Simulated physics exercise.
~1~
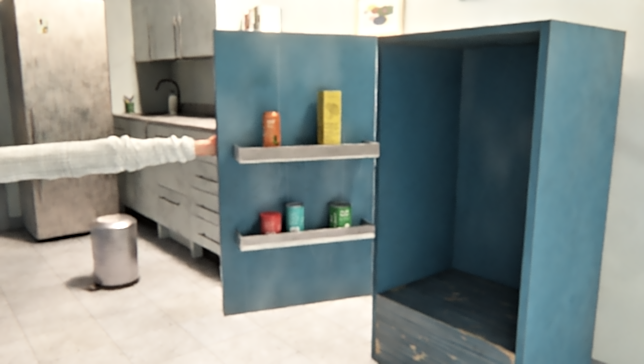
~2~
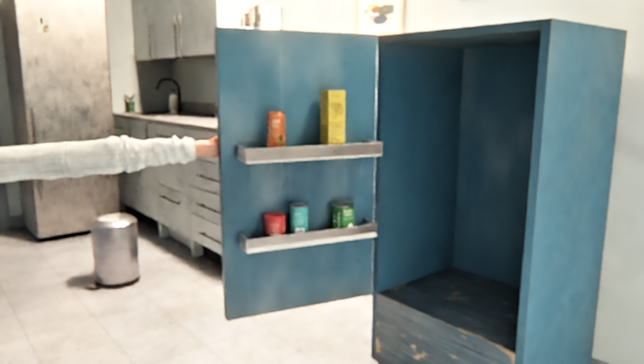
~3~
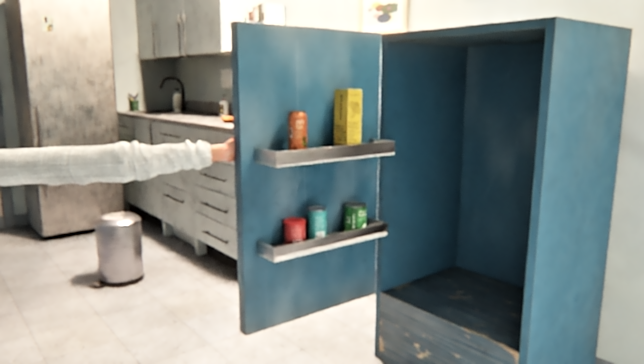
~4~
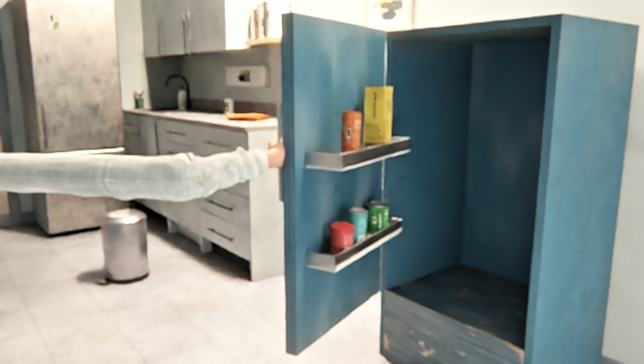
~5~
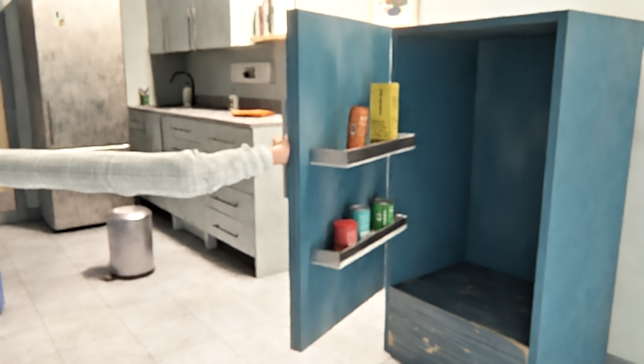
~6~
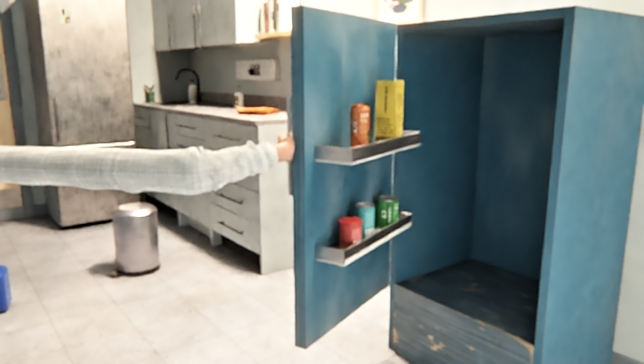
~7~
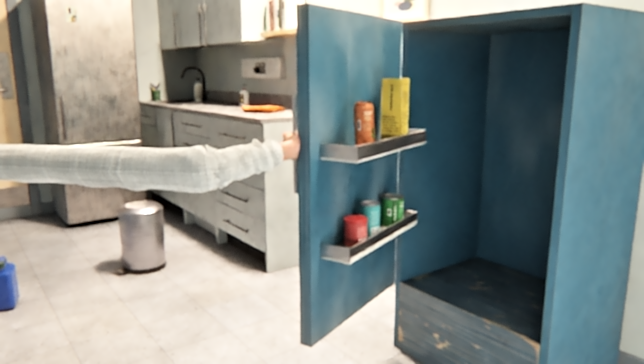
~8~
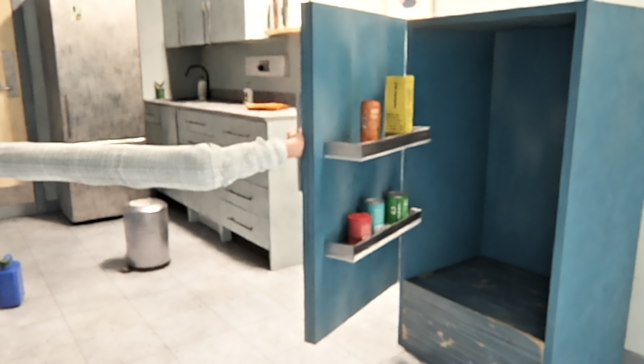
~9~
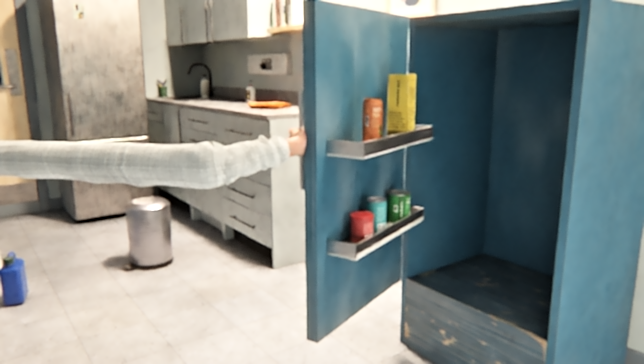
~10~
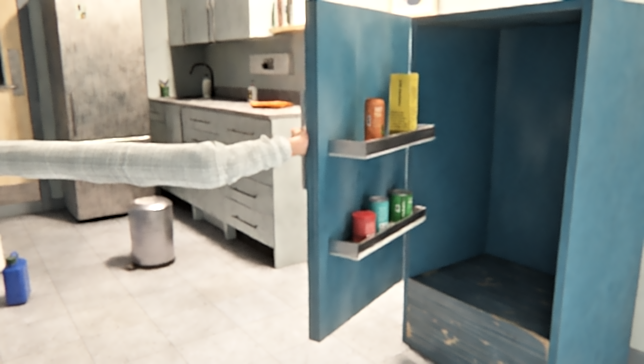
Blue cabinet door swinging partway towards its frame before a hand holds it still, its cans and yellow carton staying racked.
